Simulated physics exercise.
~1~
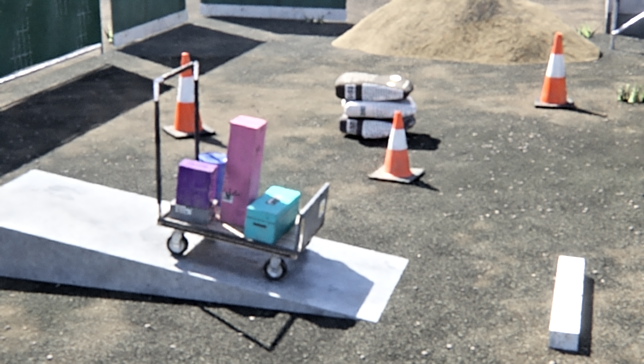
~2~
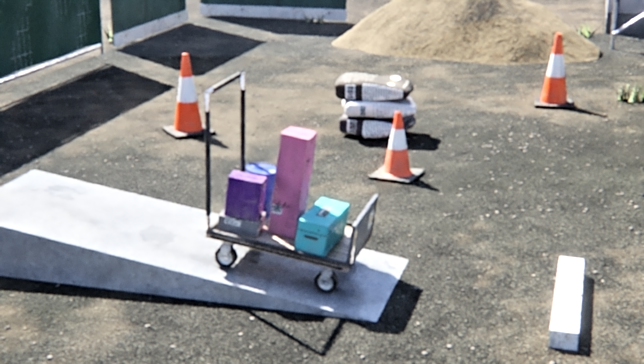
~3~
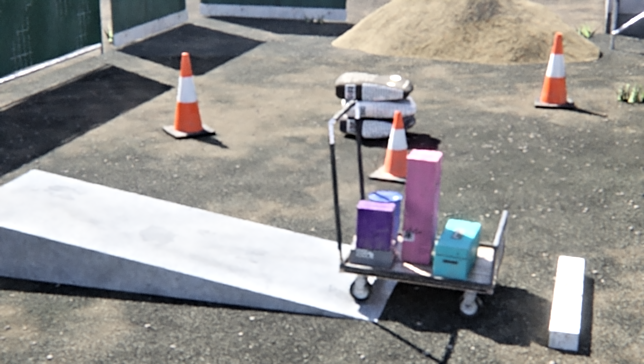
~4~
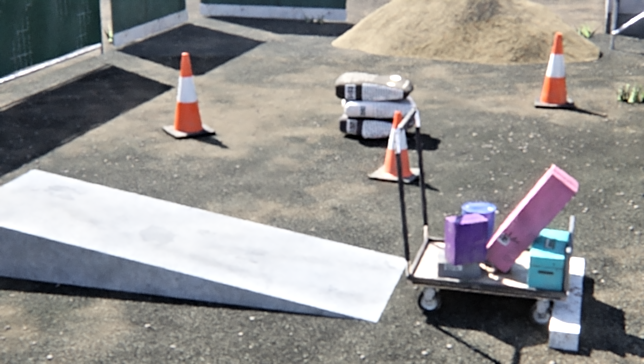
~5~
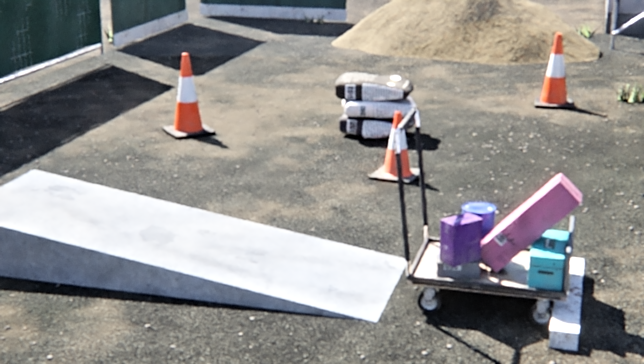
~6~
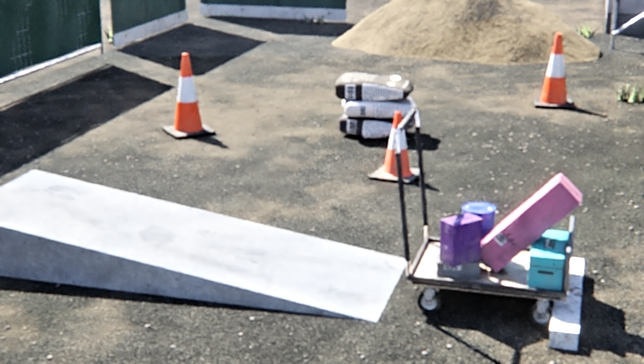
A loaded trolley rolls down a ramp, stops at a kerb, and its pink box topples.
